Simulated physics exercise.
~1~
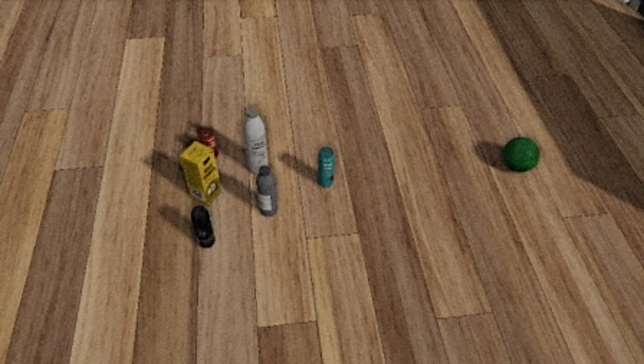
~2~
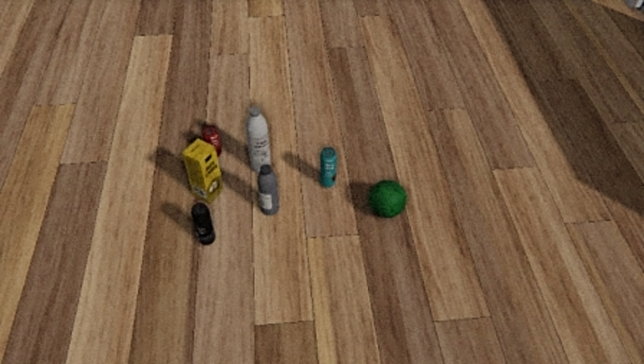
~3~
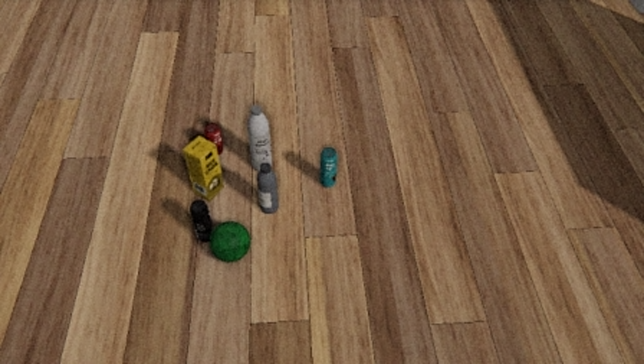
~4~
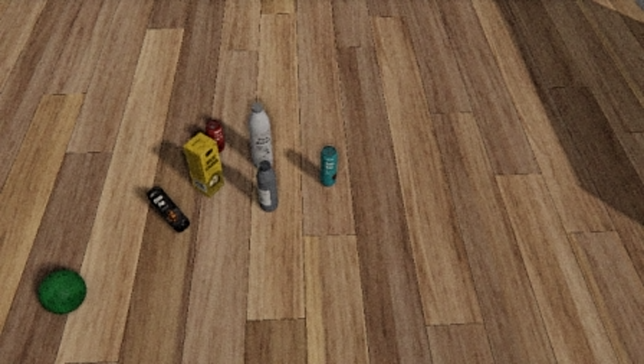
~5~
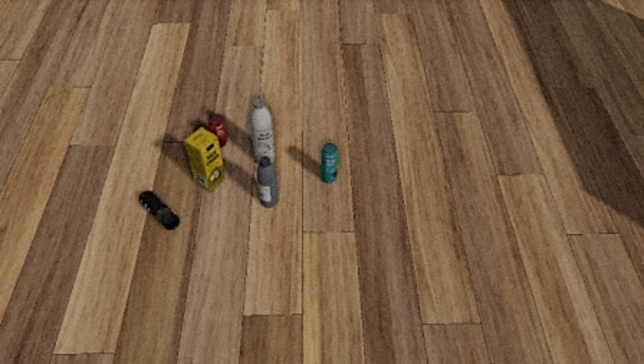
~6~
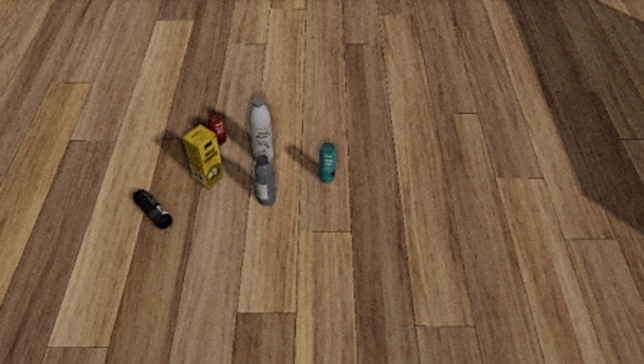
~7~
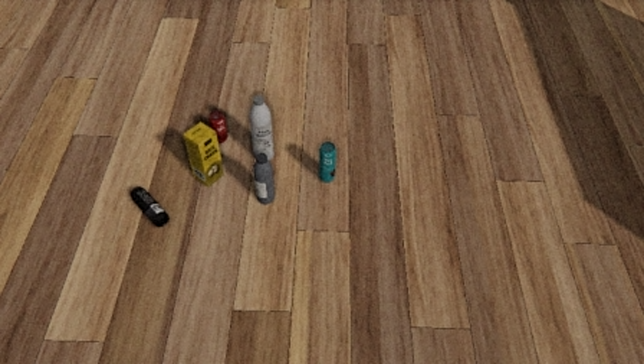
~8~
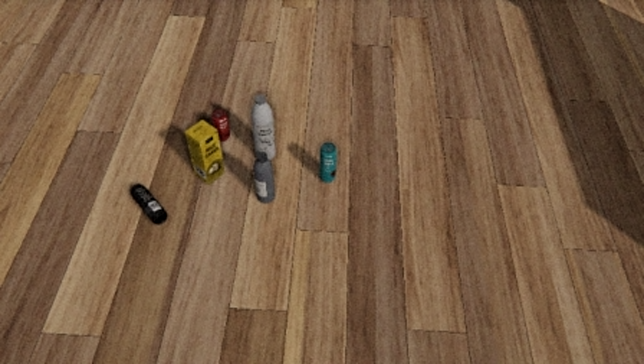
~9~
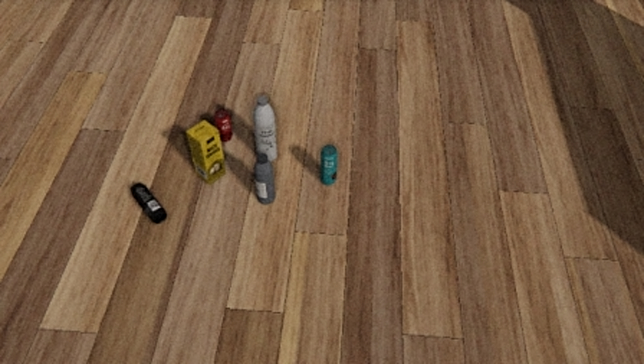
A green ball rolled left across the wooden floor, passing in front of the bottles and cans, and knocked over the black can before rolling out of view. The black can ended up lying on its side, while the other five items stayed standing.
